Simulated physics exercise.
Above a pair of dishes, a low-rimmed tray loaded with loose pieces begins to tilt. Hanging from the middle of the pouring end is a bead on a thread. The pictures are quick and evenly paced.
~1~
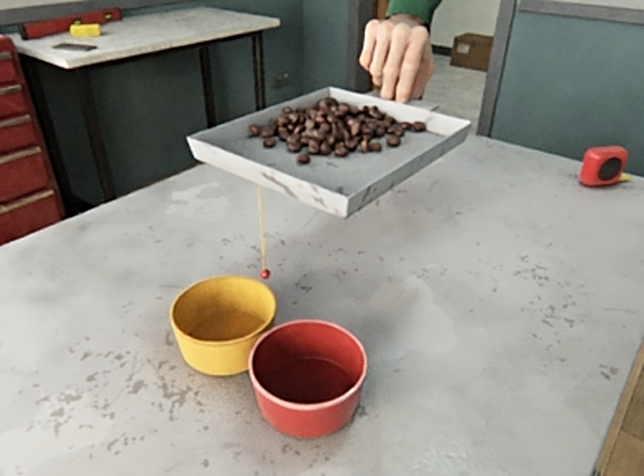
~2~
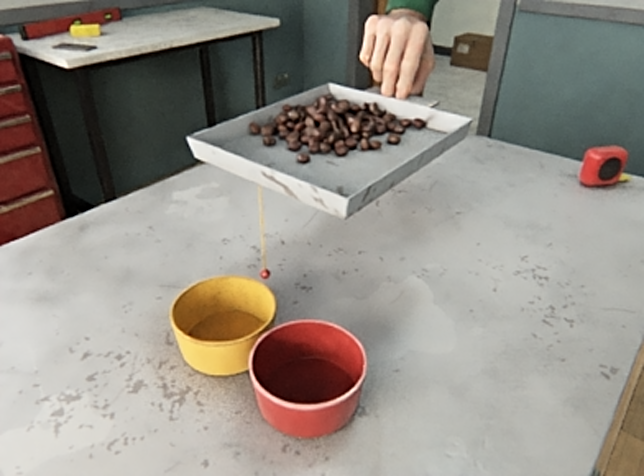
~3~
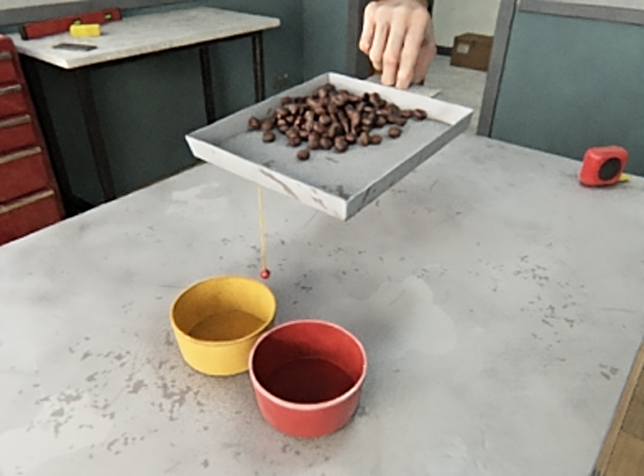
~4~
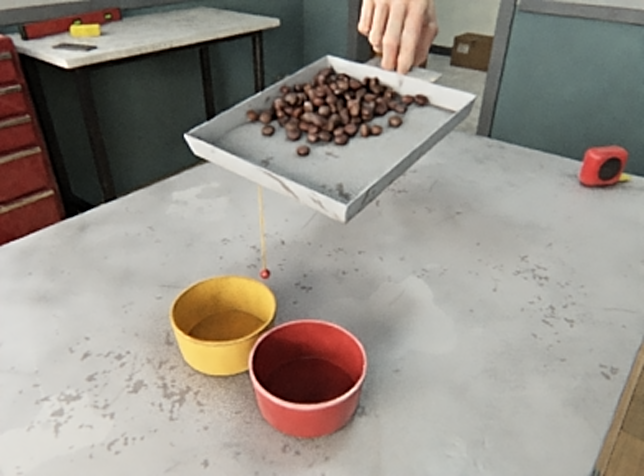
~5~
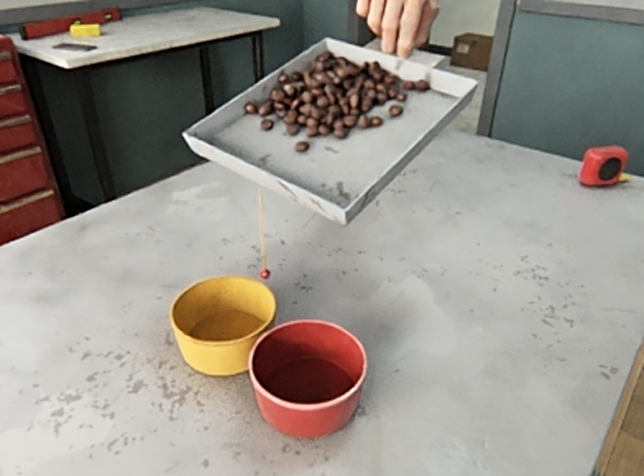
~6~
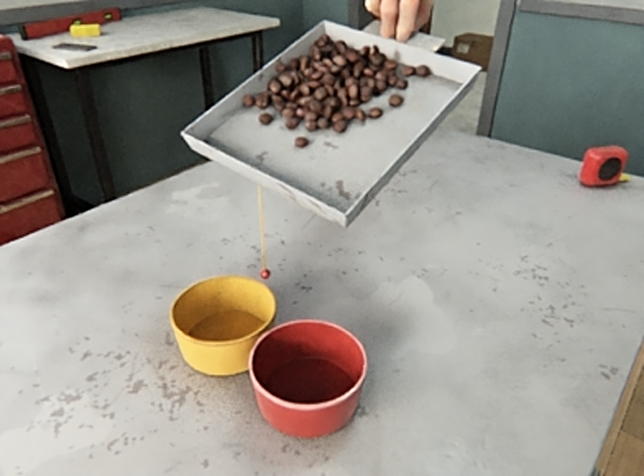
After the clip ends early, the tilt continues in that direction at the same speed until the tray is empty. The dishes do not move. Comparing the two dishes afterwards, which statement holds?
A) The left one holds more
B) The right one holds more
(B) The right one holds more.
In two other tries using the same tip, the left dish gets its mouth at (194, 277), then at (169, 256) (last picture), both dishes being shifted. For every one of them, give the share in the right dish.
50 %, then 20 %.
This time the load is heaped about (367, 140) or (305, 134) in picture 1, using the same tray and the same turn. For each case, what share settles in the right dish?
First case: Some 70 %; second case: Some 50 %.
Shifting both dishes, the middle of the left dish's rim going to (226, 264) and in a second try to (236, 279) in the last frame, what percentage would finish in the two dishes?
Roughly 30 %, then roughly 60 %.
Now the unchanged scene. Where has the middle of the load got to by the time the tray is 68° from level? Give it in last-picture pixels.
Look around (293, 194) in the last picture.
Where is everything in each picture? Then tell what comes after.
In the first frame, corners of the pouring end (193, 137) and (347, 195), level; middle of the load (327, 126), flat chocolate drops; left dish (185, 350); right dish (269, 410); bead on its thread (265, 274).
In the second frame, corners of the pouring end (193, 137) and (347, 196), level; middle of the load (327, 123).
In the third frame, corners of the pouring end (192, 135) and (346, 198), tipped barely, lowest at the right corner; middle of the load (327, 116).
In the fourth frame, corners of the pouring end (190, 134) and (345, 202), tipped a little, lowest at the right corner; middle of the load (326, 106).
In the fifth frame, corners of the pouring end (188, 133) and (344, 206), tipped clearly, lowest at the right corner; middle of the load (325, 95).
In the sixth frame, corners of the pouring end (186, 132) and (344, 210), tipped clearly, lowest at the right corner; middle of the load (323, 85); left dish (185, 350); right dish (269, 410).
Just after the last frame, tray tipped steeply; the larger part on the tray; just a few in the left dish; roughly a quarter in the air.
A moment on, tray tipped past a quarter turn; roughly a quarter on the tray; roughly half in the right dish; about a tenth in the left dish; about a tenth outside both; about a tenth in the air.
Further on, tray tipped past a quarter turn; roughly two thirds in the right dish; roughly a quarter in the left dish; about a tenth outside both.
When it is over, tray tipped past a quarter turn; roughly two thirds in the right dish; roughly a quarter in the left dish; about a tenth outside both.
